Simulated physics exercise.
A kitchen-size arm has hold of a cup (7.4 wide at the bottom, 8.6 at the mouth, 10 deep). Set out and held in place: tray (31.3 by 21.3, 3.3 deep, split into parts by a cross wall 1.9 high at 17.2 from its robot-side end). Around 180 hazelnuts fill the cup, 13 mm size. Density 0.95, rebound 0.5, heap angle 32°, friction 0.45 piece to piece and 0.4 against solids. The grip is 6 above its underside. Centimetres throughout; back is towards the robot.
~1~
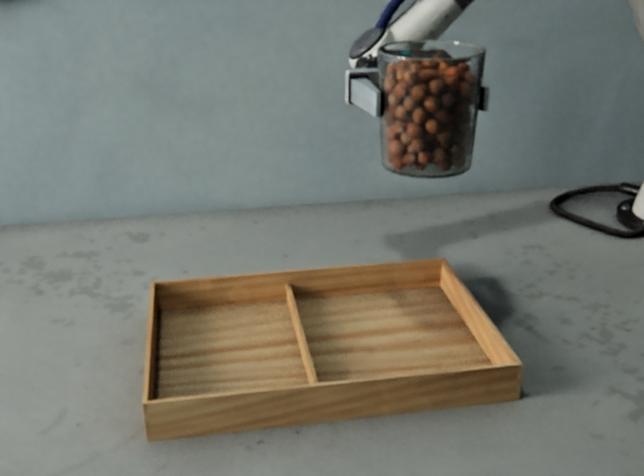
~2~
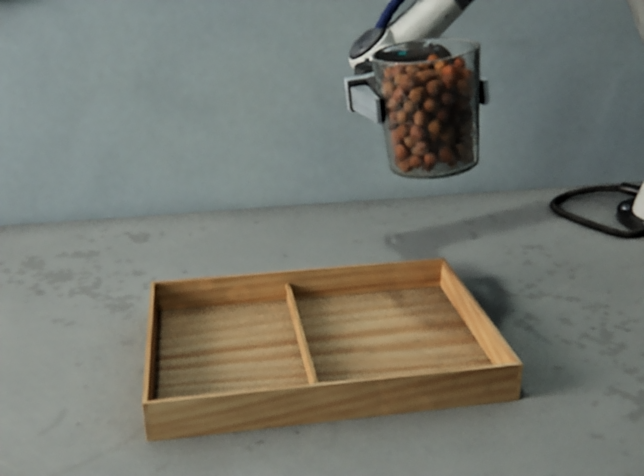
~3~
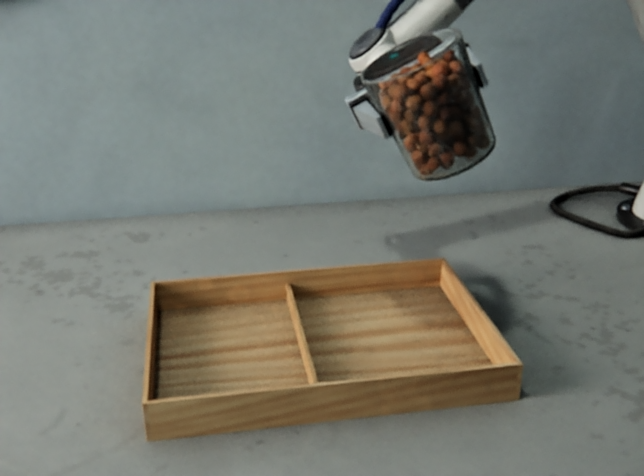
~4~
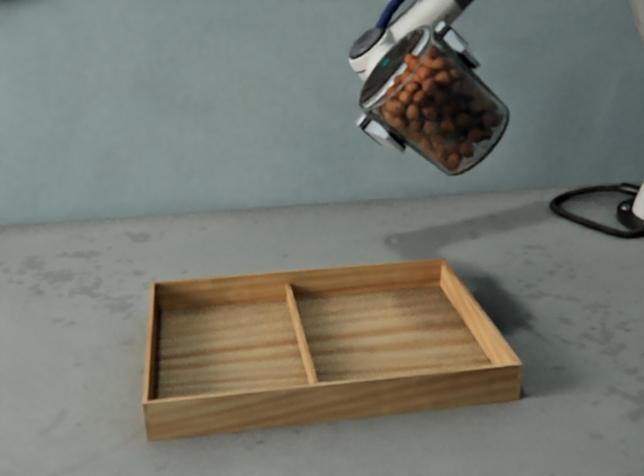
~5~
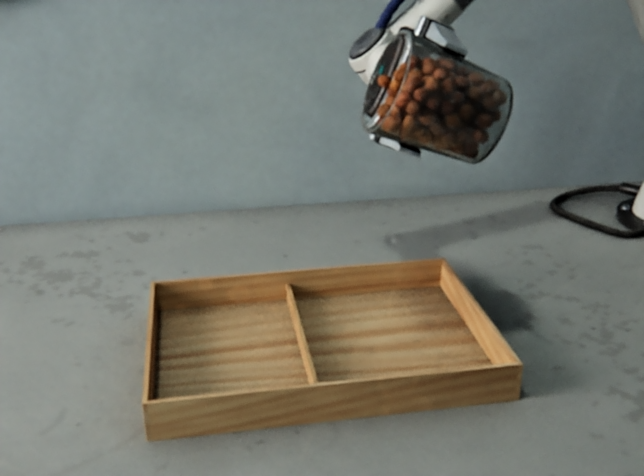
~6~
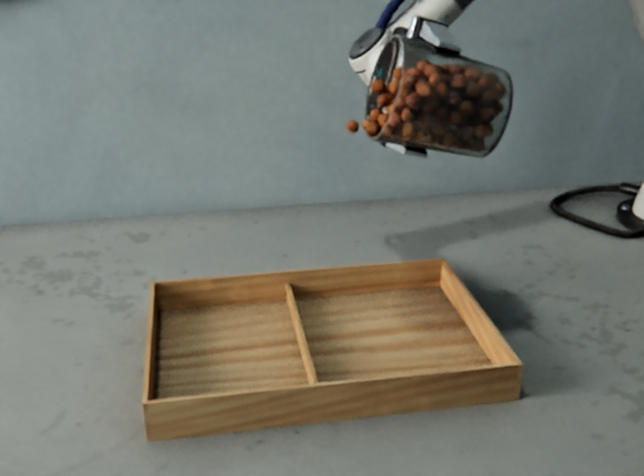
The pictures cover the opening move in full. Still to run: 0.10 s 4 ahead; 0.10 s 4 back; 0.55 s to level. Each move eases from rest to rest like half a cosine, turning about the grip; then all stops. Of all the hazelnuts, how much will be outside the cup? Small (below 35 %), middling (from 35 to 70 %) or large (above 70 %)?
Answer: Middling; from 35 to 70 % of the hazelnuts finish outside the cup.
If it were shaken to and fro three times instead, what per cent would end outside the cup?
In that case some 70 per cent.
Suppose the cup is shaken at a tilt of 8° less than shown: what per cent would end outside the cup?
Then about 35 per cent.
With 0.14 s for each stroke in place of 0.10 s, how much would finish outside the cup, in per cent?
In that case some 30 per cent.
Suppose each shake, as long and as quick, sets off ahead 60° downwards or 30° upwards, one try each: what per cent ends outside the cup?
About 15 and 65 per cent.
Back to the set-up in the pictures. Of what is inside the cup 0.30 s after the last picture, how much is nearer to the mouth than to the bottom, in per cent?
About 50 per cent.
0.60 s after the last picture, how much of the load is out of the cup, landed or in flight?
About 50 per cent by then.
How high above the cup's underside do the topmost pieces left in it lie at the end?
Roughly 7.0 cm.
Then, 0.30 s after the last picture, tilted 68° forward, highest piece 25 above the table; 100 in the cup, 21 in the far-side part, 2 in the robot-side part, 62 in flight or on a rim.
Then, 0.60 s after the last picture, tilted 13° forward, highest piece 27 above the table; 97 in the cup, 58 in the far-side part, 27 in the robot-side part, 2 on the table or floor, 1 in flight or on a rim.
Then, 0.95 s after the last picture, level, highest piece 25 above the table; 97 in the cup, 58 in the far-side part, 28 in the robot-side part, 2 on the table or floor.
Then, 2.00 s after the last picture, level, highest piece 25 above the table; 97 in the cup, 58 in the far-side part, 28 in the robot-side part, 2 on the table or floor.
Final count, 97 in the cup, 58 in the far-side part, 28 in the robot-side part, 2 on the table or floor. That is 48 % outside the cup.
